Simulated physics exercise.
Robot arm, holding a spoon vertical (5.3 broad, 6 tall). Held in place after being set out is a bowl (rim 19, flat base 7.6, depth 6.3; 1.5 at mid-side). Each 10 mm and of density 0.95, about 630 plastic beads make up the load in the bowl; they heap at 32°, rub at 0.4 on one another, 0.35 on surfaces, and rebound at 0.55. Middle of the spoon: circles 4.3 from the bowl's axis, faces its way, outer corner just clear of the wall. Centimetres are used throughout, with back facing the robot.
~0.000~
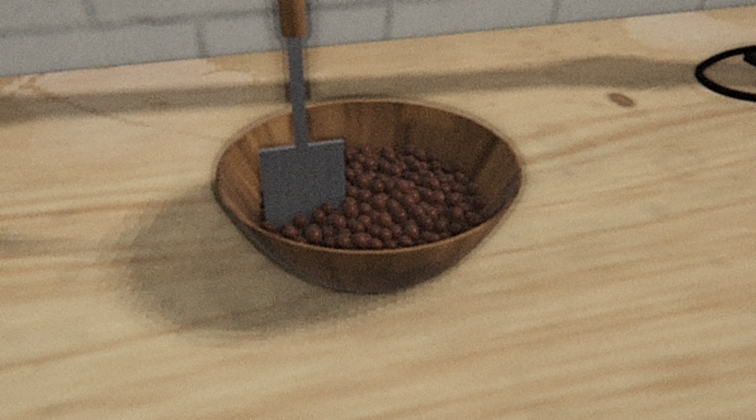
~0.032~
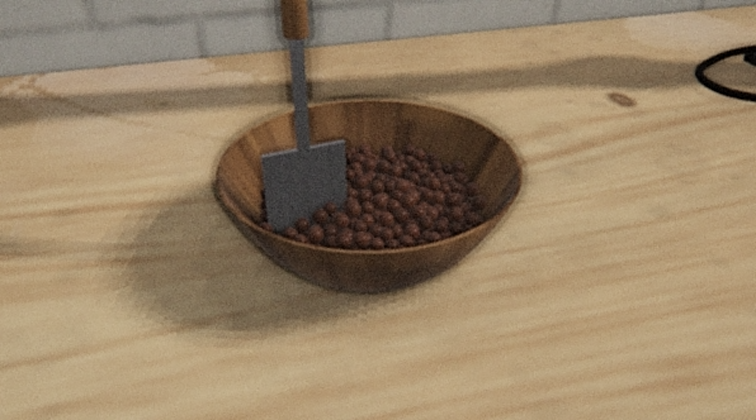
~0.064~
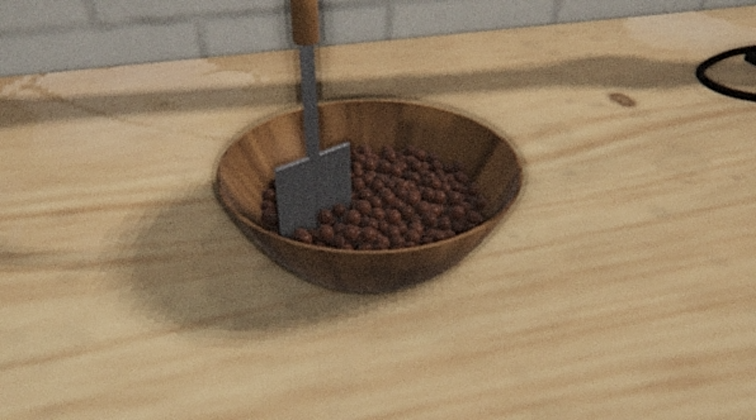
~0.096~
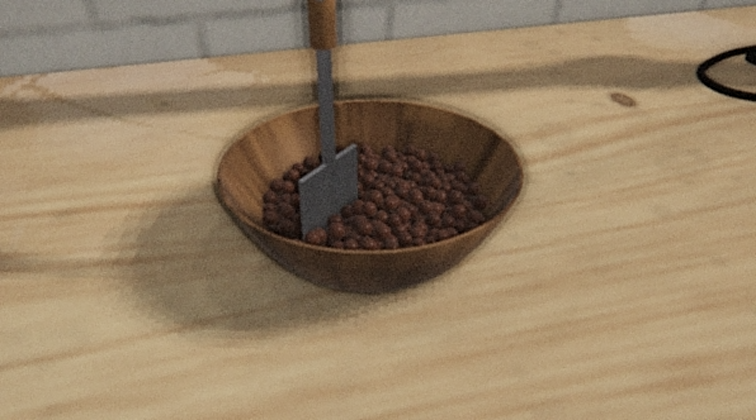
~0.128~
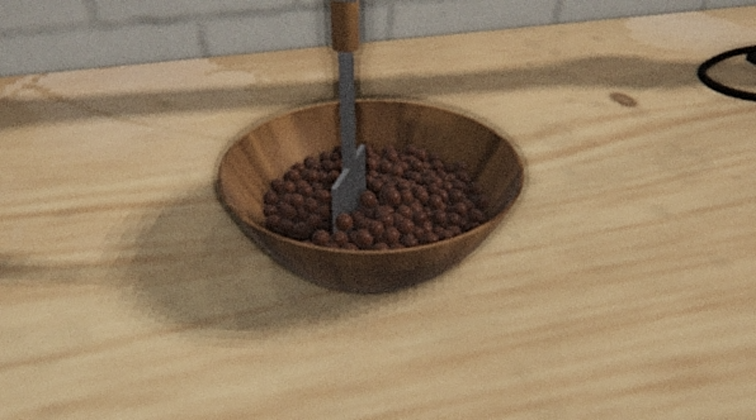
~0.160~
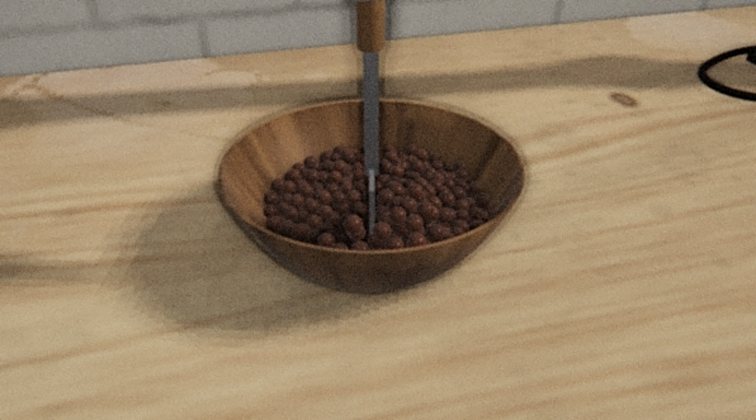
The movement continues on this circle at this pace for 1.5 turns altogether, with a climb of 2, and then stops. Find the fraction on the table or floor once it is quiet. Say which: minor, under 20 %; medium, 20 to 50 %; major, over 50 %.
That would be a minor share.
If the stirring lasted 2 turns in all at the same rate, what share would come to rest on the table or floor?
Roughly 15 per cent would end up there.
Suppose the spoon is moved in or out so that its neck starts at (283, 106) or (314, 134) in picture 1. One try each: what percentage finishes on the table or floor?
I'd guess some 5 and 10 percent.
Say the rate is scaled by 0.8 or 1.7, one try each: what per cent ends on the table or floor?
Estimates in order: Some 10 % and some 30 %.
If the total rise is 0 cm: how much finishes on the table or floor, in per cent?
25 per cent, roughly.
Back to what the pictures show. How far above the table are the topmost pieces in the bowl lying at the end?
Roughly 6.0 centimetres.
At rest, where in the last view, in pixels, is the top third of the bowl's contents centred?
It is centred around (379, 205).
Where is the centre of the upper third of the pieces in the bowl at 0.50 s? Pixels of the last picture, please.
About (344, 142) in the last picture.
After 0.50 s, 257° round, highest piece 9 above the table; 576 in the bowl, 36 on the table or floor, 18 in flight or on the tool.
After 0.83 s, 78° round, highest piece 7 above the table; 546 in the bowl, 83 on the table or floor, 1 in flight or on the tool.
After 1.20 s, 180° round, highest piece 6 above the table; 546 in the bowl, 84 on the table or floor.
After 1.90 s, 180° round, highest piece 6 above the table; 546 in the bowl, 84 on the table or floor.
At rest, 546 in the bowl, 84 on the table or floor. That is 13 % on the table or floor.
